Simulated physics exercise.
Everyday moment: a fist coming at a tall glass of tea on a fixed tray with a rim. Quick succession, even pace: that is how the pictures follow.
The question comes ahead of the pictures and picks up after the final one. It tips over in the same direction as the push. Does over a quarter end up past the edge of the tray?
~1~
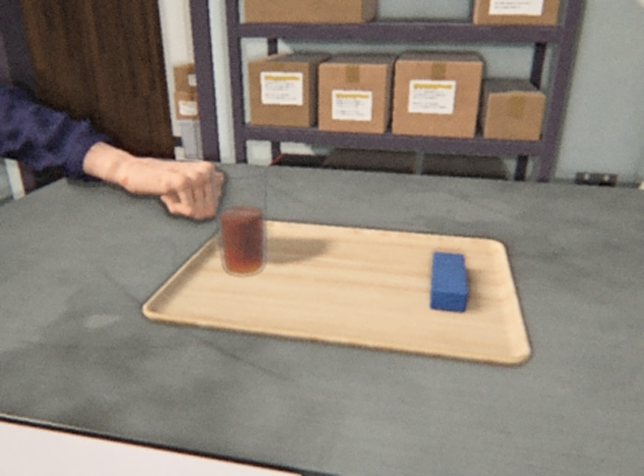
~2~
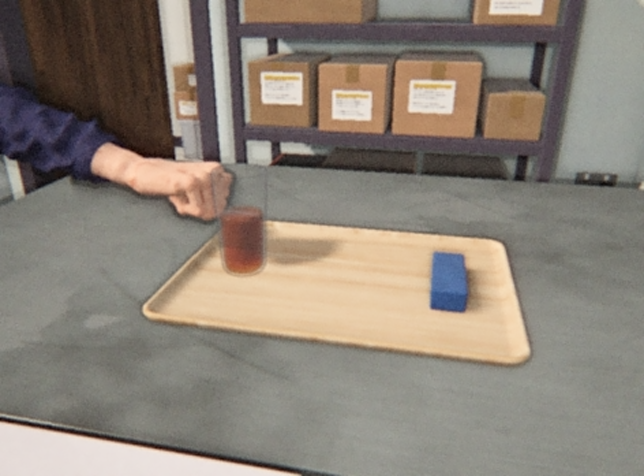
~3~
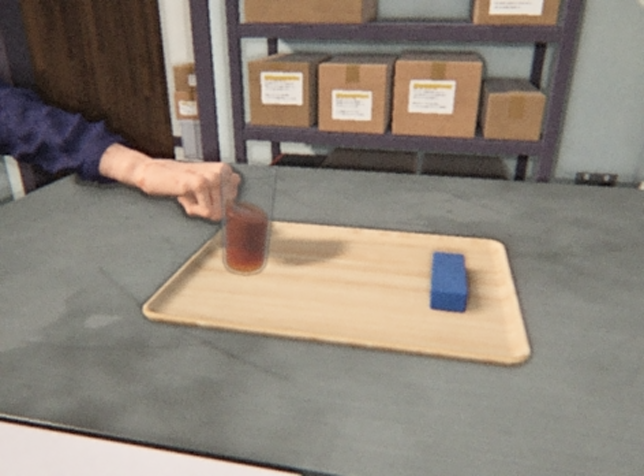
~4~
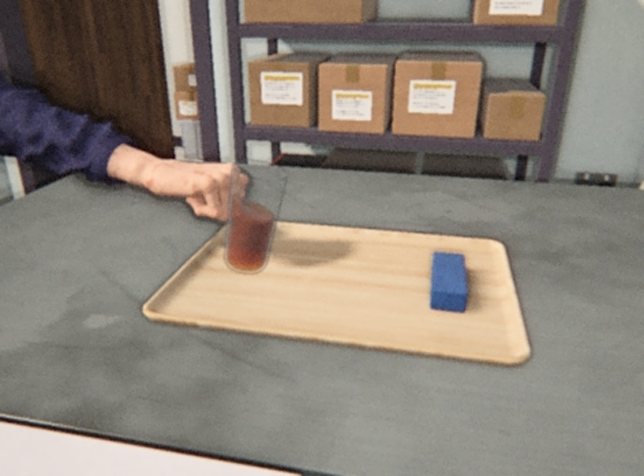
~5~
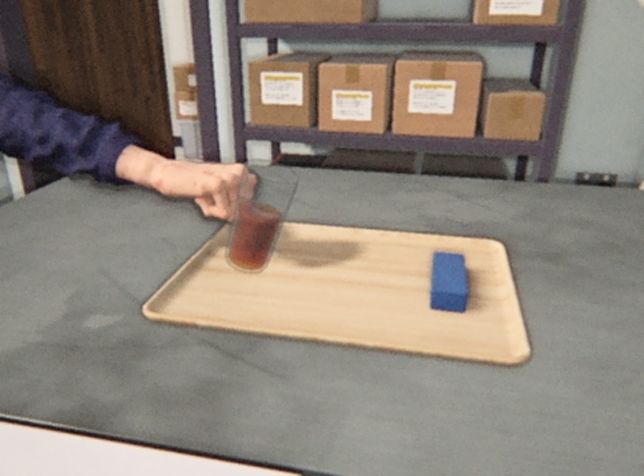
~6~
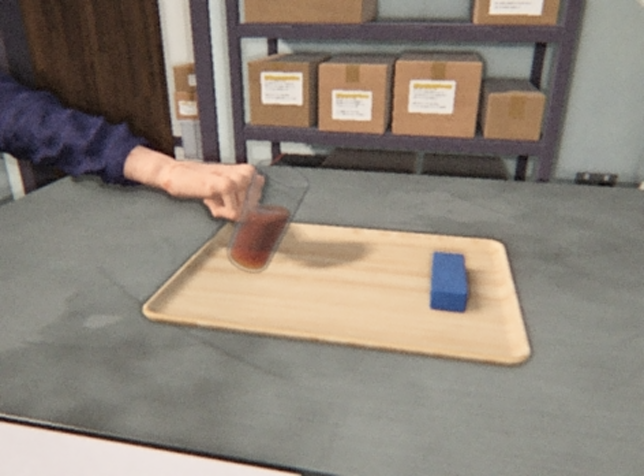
No, as you'd see, the tray manages to keep three quarters of it.
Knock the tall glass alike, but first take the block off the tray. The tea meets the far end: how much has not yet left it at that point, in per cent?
Around 60 percent.
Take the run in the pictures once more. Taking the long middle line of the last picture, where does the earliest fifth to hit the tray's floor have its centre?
Landing point: About (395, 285).
A moment on, the tall glass is falling and 100 per cent is in the glass, 0 on the tray and 0 above or beyond its rim.
Next, the tall glass lies on its side and 82 per cent is in the glass, 5 on the tray and 13 above or beyond its rim.
Then the tall glass lies on its side and 48 per cent is in the glass, 31 on the tray and 22 above or beyond its rim.
Later the tall glass lies on its side and 27 per cent is in the glass, 66 on the tray and 8 above or beyond its rim.
At rest 92 per cent is held by tray and glass, 8 is off the tray.
